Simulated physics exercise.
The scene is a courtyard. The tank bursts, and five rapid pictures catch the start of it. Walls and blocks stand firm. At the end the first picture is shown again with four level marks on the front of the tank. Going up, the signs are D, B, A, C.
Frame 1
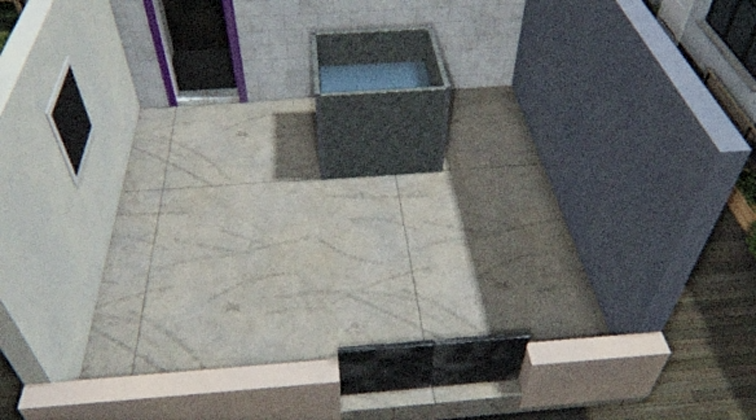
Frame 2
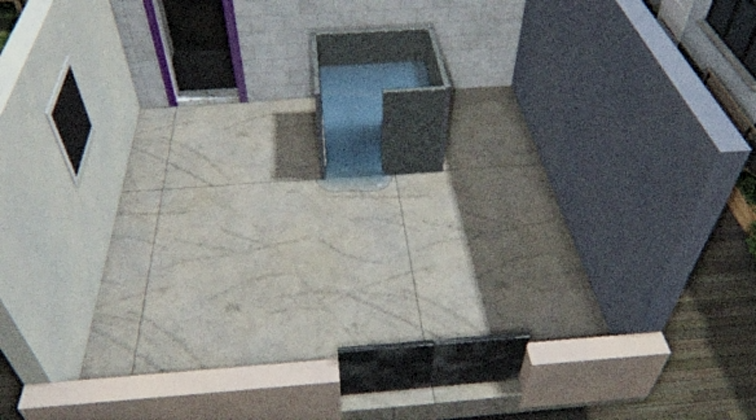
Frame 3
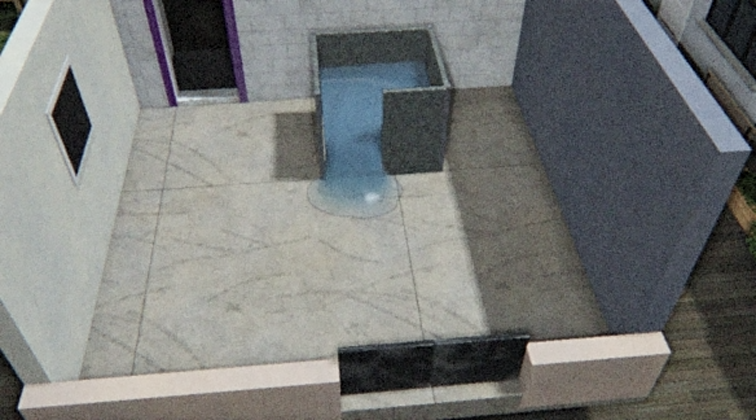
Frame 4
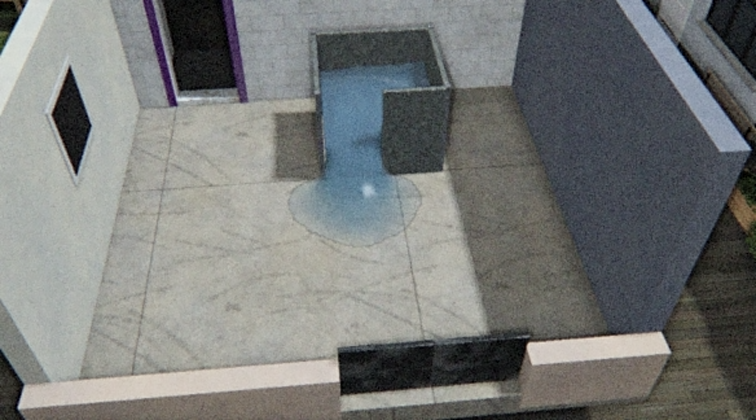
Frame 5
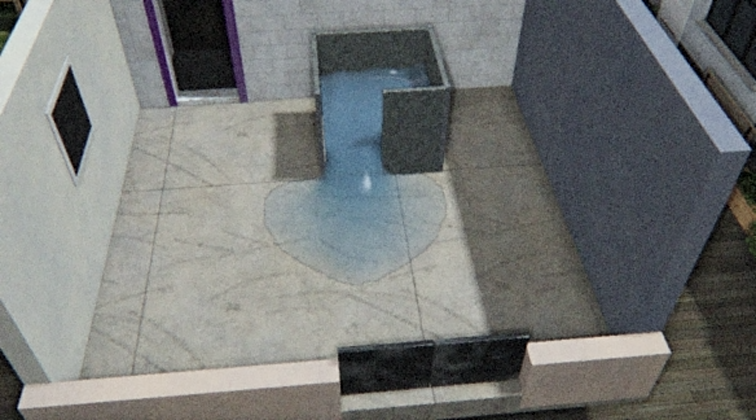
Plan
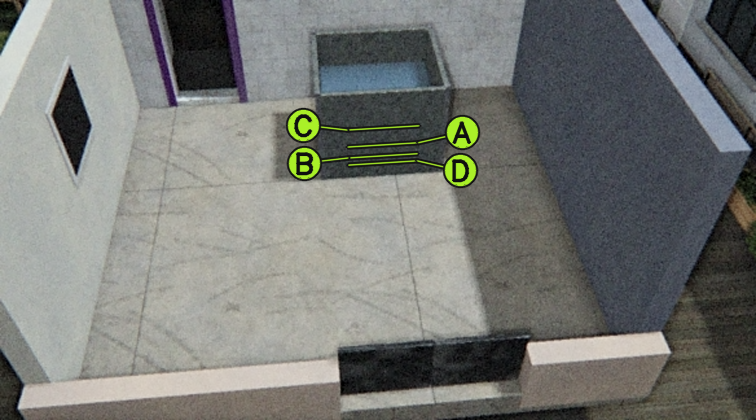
Water pouring from an opened dark tank in a walled courtyard, spreading in a widening pool across the pale paved floor.
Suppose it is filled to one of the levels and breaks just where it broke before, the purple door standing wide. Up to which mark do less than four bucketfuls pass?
It is C.
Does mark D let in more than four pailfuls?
No, not at all.
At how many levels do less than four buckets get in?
All four.
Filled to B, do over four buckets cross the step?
No, not at all.
On the marked copy, A at (383, 144); B at (382, 155); C at (383, 127); D at (382, 162); from the bottom up D, B, A, C.
With A, nothing gets over.
With B, nothing gets over.
With C, a bucket or two gets in.
With D, nothing gets over.
